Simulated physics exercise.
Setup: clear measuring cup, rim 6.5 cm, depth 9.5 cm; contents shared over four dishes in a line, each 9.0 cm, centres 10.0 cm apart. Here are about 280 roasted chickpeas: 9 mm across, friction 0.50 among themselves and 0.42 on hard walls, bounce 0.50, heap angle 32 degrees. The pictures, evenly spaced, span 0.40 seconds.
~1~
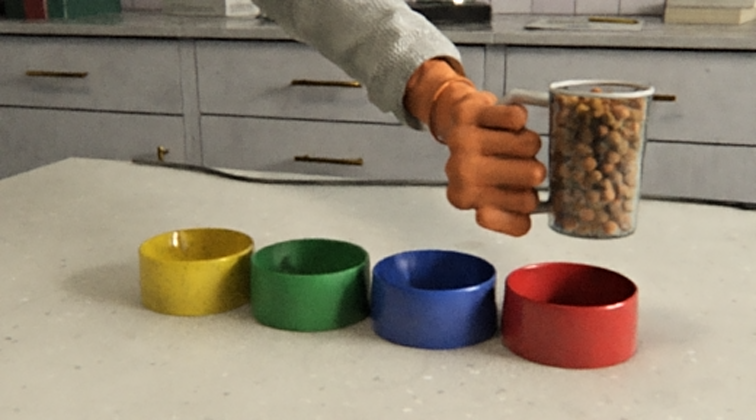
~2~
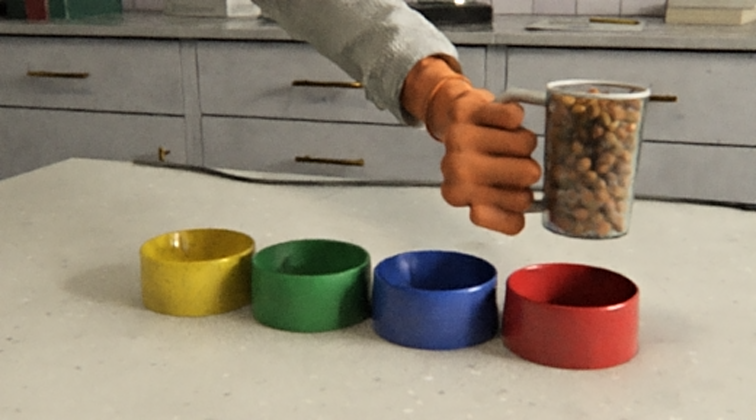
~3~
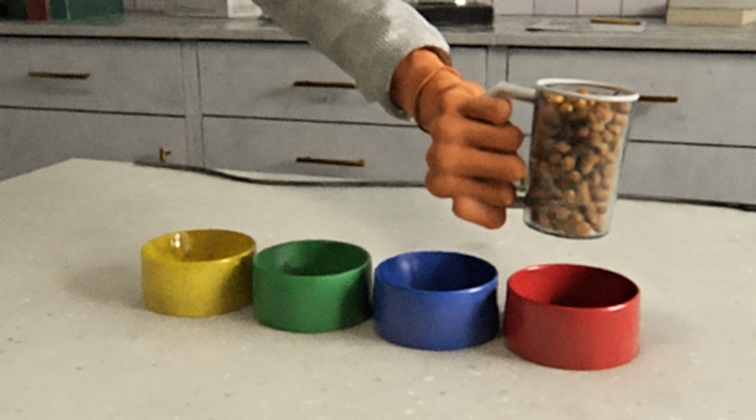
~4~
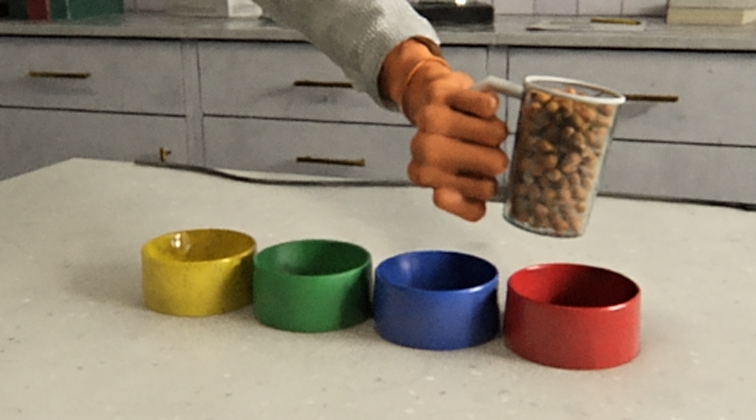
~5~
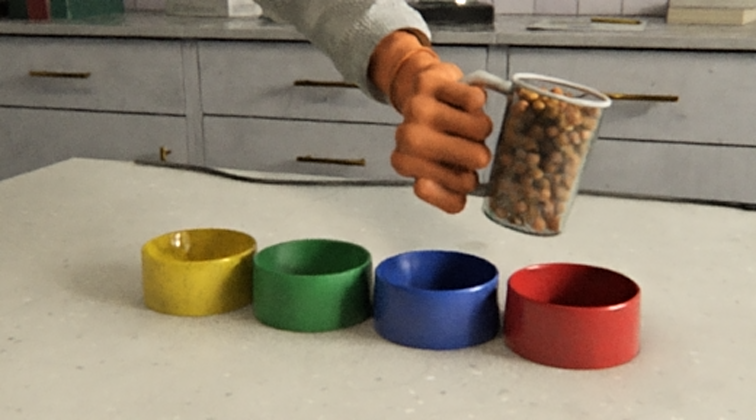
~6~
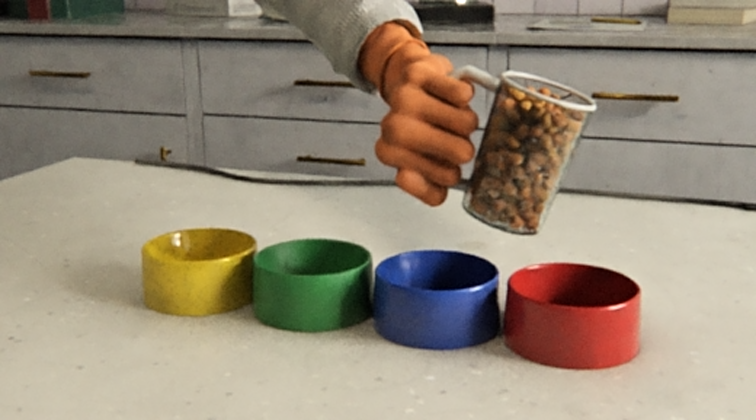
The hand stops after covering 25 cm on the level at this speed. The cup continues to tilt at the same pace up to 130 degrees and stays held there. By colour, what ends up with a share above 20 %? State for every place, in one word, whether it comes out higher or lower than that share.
Red: Lower, blue: Lower, green: Higher, yellow: Lower, counter: Lower.
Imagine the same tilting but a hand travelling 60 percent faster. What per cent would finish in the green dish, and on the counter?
Green: 90; counter: 10.
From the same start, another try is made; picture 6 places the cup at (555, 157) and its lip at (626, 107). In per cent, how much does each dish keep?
In the end red holds 0, blue holds 60, green holds 30, yellow holds 0.
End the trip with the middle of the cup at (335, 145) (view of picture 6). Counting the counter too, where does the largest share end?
Blue.
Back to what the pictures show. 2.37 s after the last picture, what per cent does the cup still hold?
Somewhere near 0 per cent.
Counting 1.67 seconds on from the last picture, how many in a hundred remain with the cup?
80 per cent.
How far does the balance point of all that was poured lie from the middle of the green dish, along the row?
Some 1 cm to the right.
Then, 1.00 s after the last picture, tilt 70 degrees; cup holds 100 %.
Then, 1.67 s after the last picture, tilt 104 degrees; cup holds 80 %, blue 5 %, green 10 %.
Then, 2.37 s after the last picture, tilt 130 degrees; cup holds 0 %, blue 5 %, green 90 %.
In the end, red 0 %, blue 5 %, green 90 %, yellow 0 %, counter 5 %.
